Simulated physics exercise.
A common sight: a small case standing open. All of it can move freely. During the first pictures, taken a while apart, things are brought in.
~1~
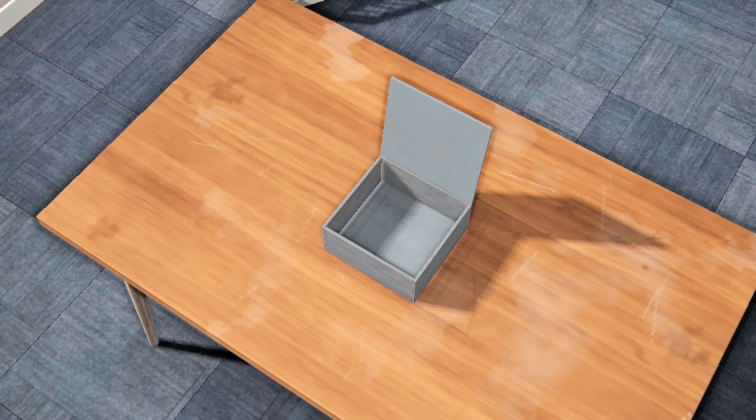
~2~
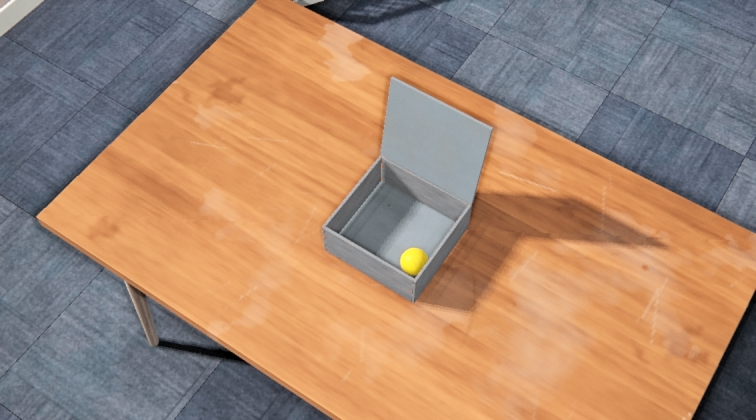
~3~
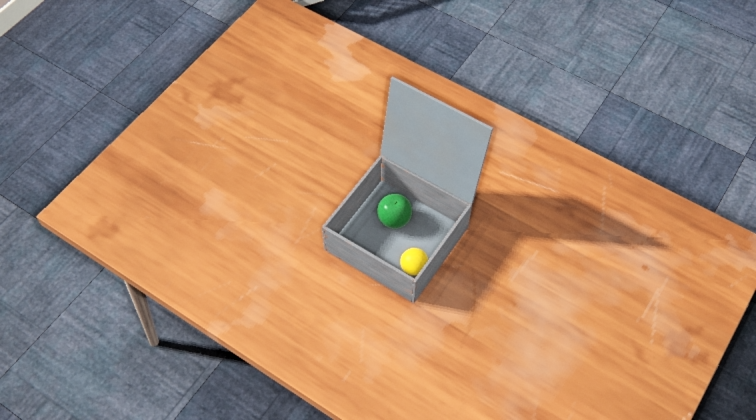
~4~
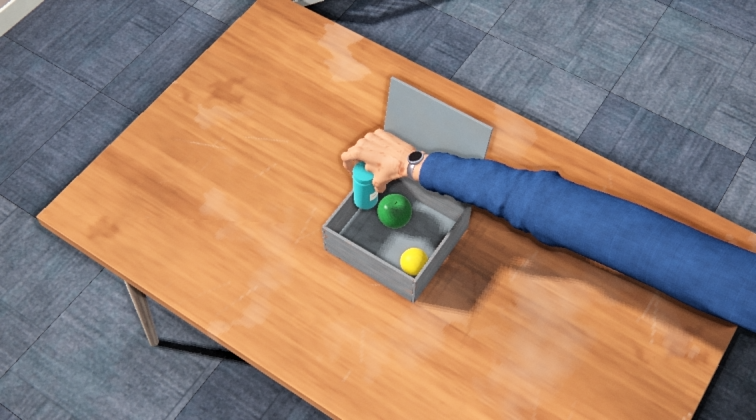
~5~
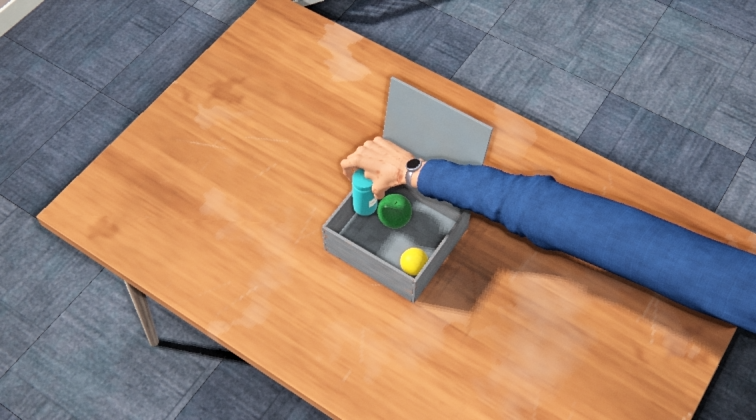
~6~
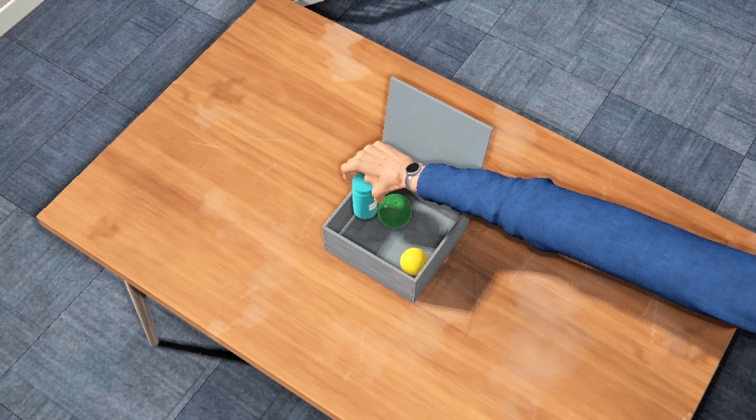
A yellow lemon appeared in an open gray box on a wooden table, then a green ball-like object, before a hand in a blue sleeve lowered a turquoise shaker slightly at the left side.
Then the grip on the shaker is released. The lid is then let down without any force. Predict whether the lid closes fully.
Basically the lid doesn't make it down.
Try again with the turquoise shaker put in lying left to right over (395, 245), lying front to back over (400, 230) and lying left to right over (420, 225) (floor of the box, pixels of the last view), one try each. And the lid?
The lid goes down the first time, goes down the second time and goes down the third time.
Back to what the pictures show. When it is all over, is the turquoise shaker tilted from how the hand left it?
By the end it has kept its angle.
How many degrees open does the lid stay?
Angle: About 8°.
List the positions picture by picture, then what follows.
In the first picture, the last thing is not in view yet.
In the second picture, the last thing is not in view yet; yellow lemon (414, 262).
In the third picture, the last thing is not in view yet; yellow lemon (414, 262).
The fourth picture shows on its way; turquoise shaker (366, 185); yellow lemon (414, 262).
The fifth picture shows on its way; turquoise shaker (365, 192); yellow lemon (414, 262).
The sixth picture shows in place under the hand; turquoise shaker (365, 196); yellow lemon (414, 262).
Then, 1.00 s past the last view, lid starting down; turquoise shaker displaced about its own width near (365, 215).
Then, 1.60 s past the last view, lid 65° above the rim; turquoise shaker displaced about its own width near (365, 215).
Then, 1.90 s past the last view, lid 20° above the rim; turquoise shaker displaced about its own width near (365, 215).
Finally, lid 9° above the rim; moved from the start, turquoise shaker; the other 2 still in place. Final places as the last picture's camera would see them, turquoise shaker near (365, 215).
